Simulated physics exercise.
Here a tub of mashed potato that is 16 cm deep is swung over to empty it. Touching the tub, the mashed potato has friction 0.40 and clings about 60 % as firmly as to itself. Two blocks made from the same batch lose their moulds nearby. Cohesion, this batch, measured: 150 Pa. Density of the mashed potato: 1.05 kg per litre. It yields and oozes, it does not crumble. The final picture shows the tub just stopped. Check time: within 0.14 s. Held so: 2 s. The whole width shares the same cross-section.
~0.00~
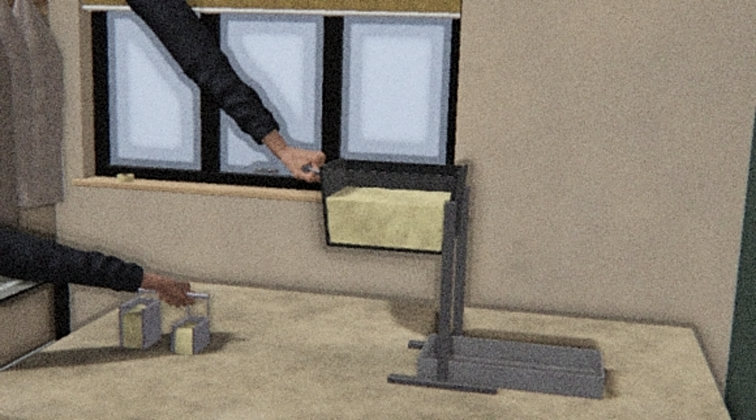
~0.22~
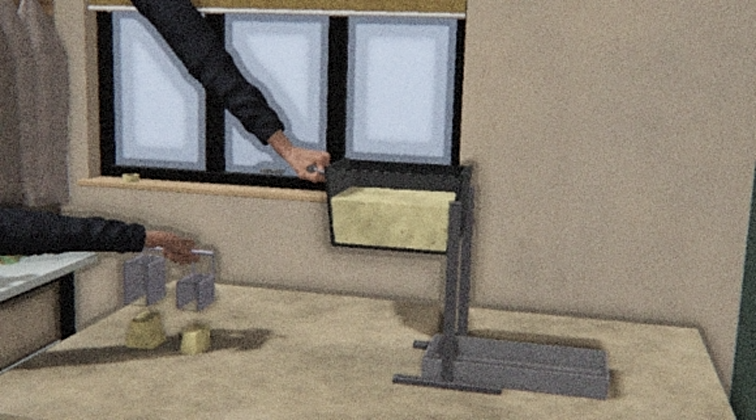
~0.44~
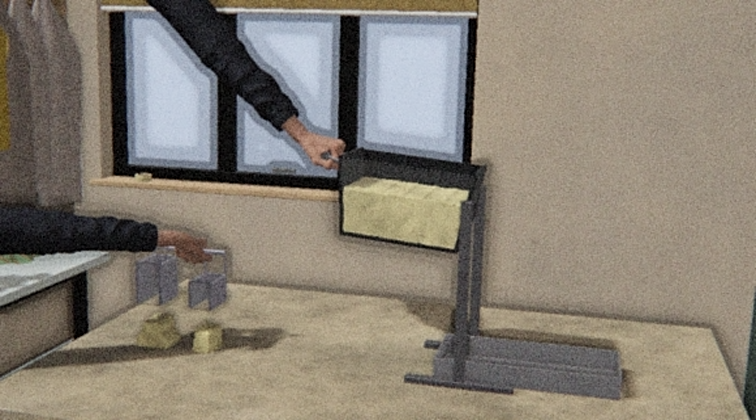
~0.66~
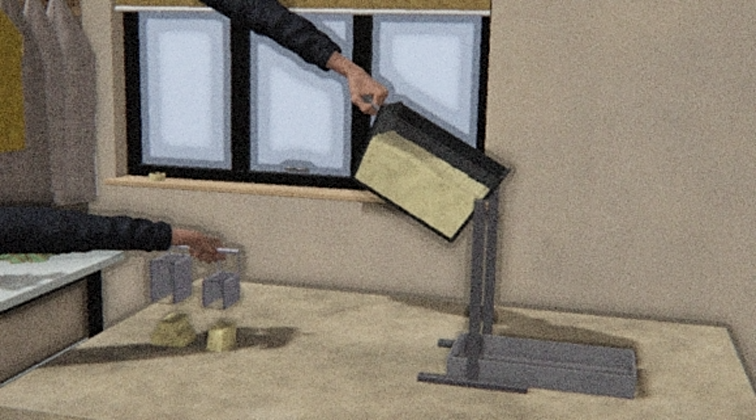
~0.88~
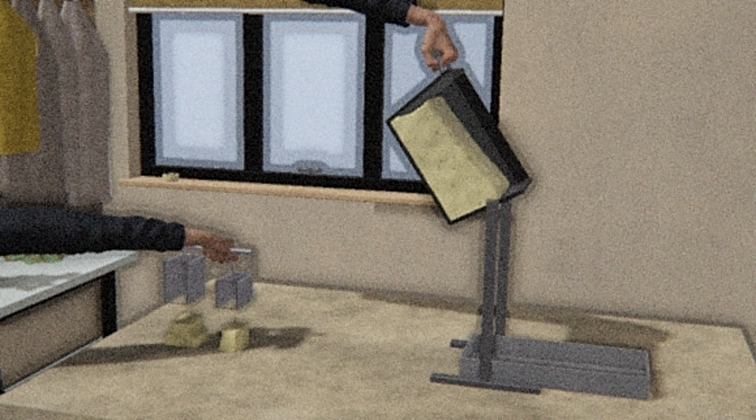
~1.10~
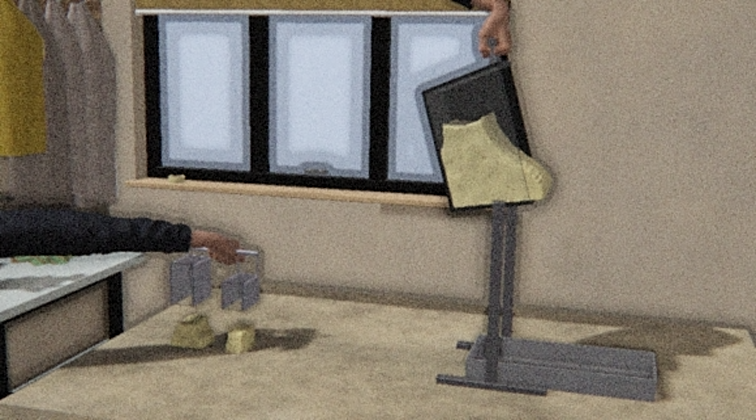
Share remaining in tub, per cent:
Near 51 percent.
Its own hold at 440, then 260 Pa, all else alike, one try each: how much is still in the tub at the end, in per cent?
First try roughly 100 per cent, second try roughly 70 per cent.
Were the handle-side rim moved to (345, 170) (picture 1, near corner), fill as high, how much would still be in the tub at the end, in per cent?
Roughly 65 %.
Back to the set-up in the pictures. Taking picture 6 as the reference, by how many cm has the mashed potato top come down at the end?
9 cm.
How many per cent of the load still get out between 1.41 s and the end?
I reckon it's around 8 in a hundred.
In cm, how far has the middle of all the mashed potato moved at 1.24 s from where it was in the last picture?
Some 5 cm.
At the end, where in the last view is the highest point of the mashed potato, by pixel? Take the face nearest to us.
On the near face, the top ends up close to (487, 166).
After 1.24 s, the tub is at 74 degrees and holds 77 %.
After 1.41 s, the tub is at 74 degrees and holds 59 %.
After 1.58 s, the tub is at 74 degrees and holds 53 %.
After 1.75 s, the tub is at 74 degrees and holds 51 %.
After 3.10 s, at the end, the tub is at 74 degrees and holds 51 %.
